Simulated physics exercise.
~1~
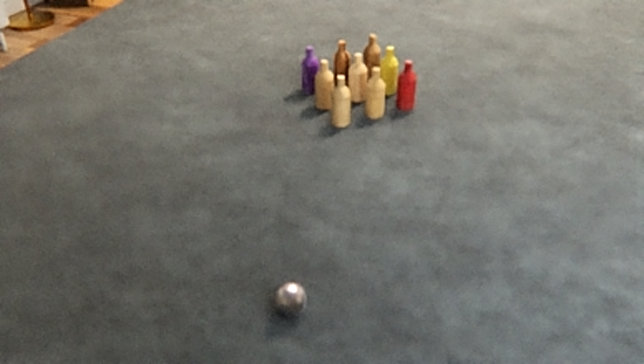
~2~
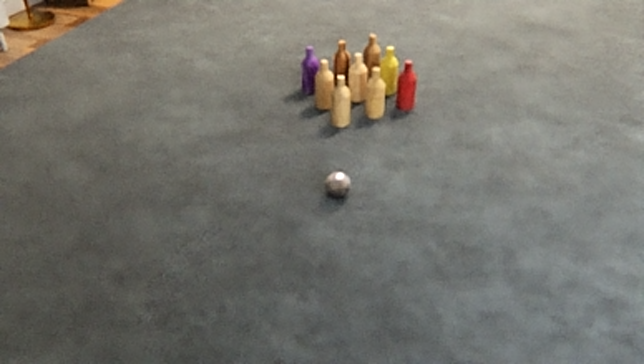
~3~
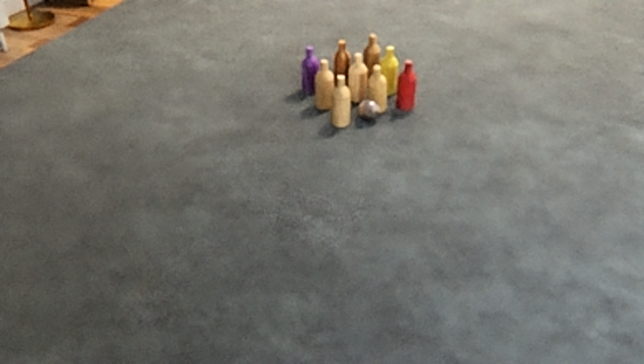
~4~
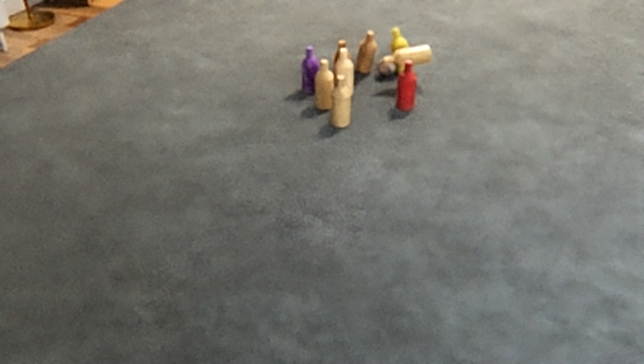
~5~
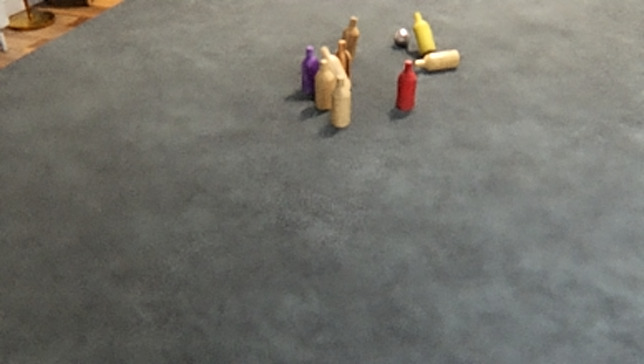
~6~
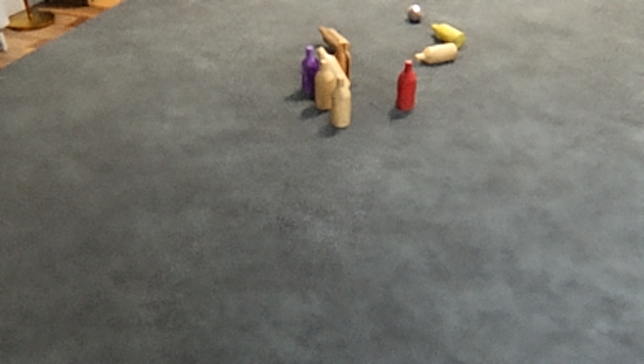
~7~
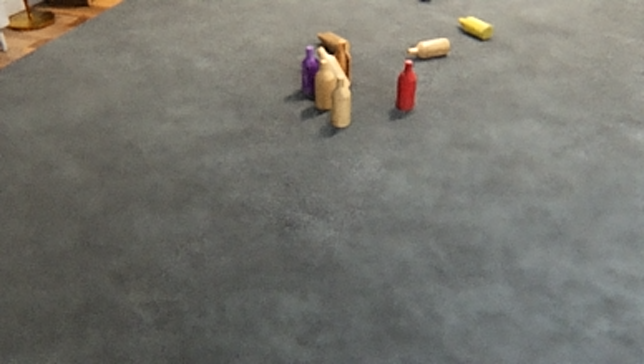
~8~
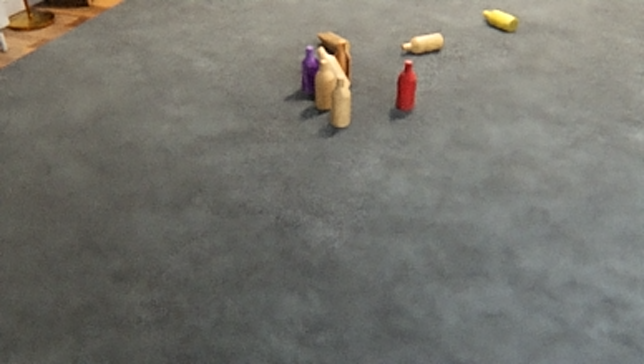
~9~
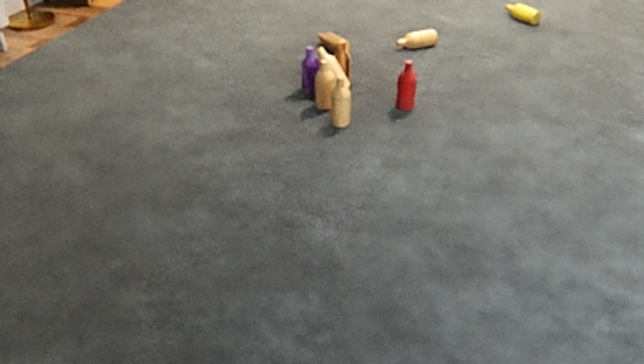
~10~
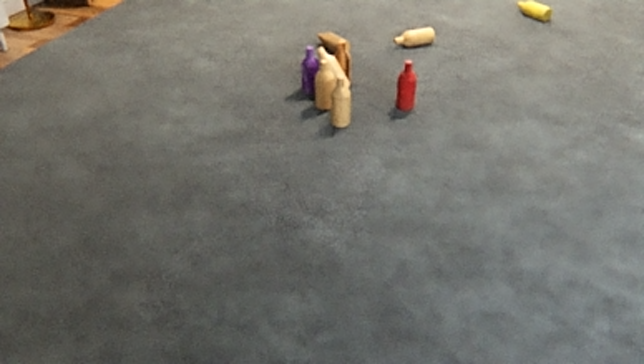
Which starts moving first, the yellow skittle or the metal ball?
The metal ball moves first, rolling up the floor while the yellow skittle is still standing in its place. The yellow skittle only shifts once the ball is in among the skittles.
On a grey floor, a metal ball topples some skittles, but the red one stays upright.
